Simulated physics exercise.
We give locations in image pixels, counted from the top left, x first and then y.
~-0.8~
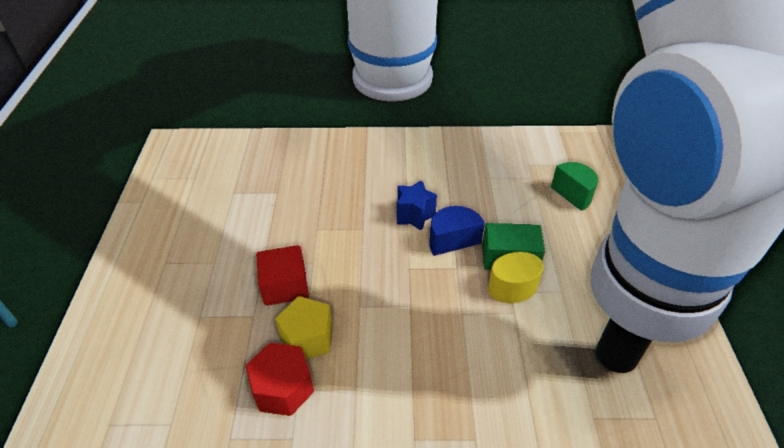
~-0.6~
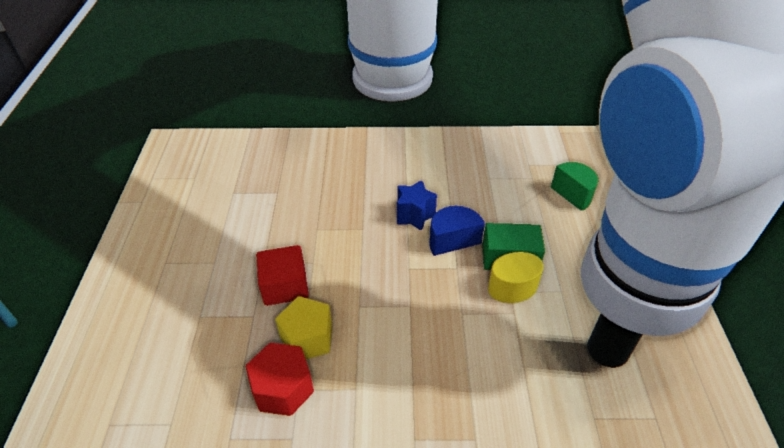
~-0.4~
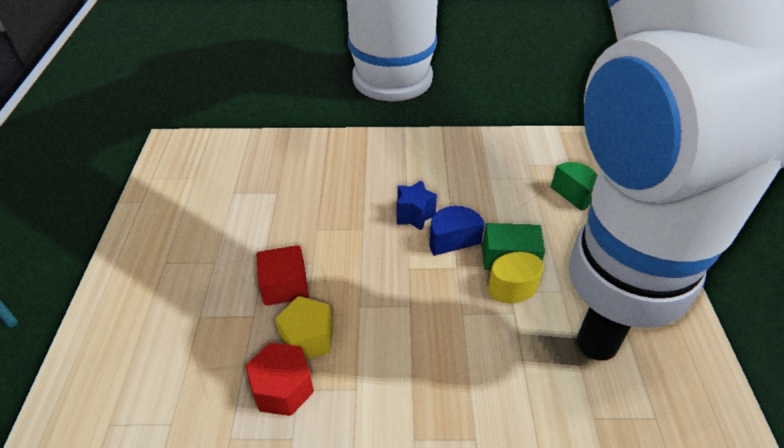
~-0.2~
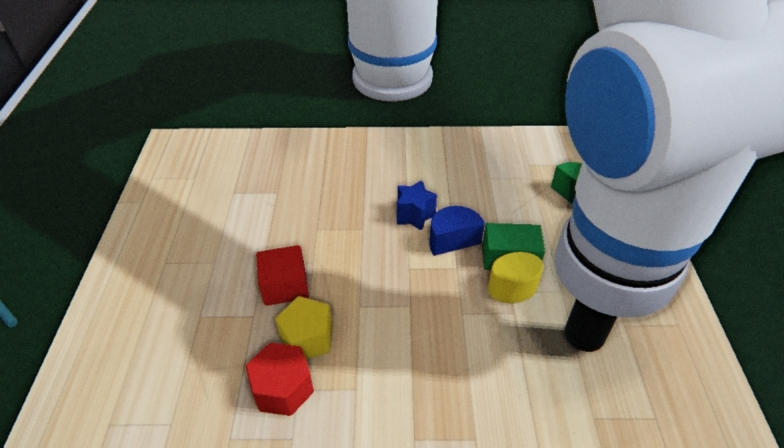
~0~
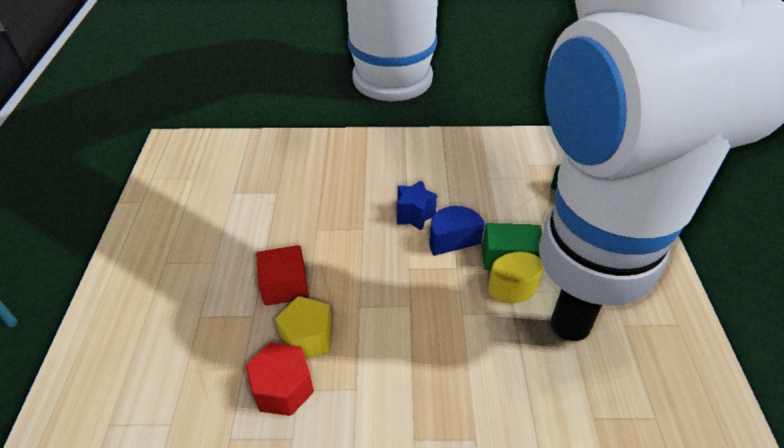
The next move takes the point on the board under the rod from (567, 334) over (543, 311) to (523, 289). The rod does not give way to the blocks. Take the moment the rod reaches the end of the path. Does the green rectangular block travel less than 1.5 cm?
No, that is not what happens.
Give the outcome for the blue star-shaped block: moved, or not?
It gets no push and keeps its place.
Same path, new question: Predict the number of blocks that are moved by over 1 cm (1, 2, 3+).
Moved: Exactly two.
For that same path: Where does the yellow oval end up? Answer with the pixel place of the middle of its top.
Near (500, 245).
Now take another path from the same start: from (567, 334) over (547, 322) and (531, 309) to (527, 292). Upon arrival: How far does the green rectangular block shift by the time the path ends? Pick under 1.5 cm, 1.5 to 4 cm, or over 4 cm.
The best fit is 1.5 to 4 cm.
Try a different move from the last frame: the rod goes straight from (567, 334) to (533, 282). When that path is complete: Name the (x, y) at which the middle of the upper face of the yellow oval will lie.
Its top middle: (501, 253).
On the path given first. Halfway along, rod (546, 301); nothing pushed yet.
At the end, rod (525, 279); blue star-shaped block unmoved; blue D-shaped block (451, 216), turned 20° anticlockwise; green rectangular block (507, 218), turned 15° clockwise; yellow oval (500, 245).
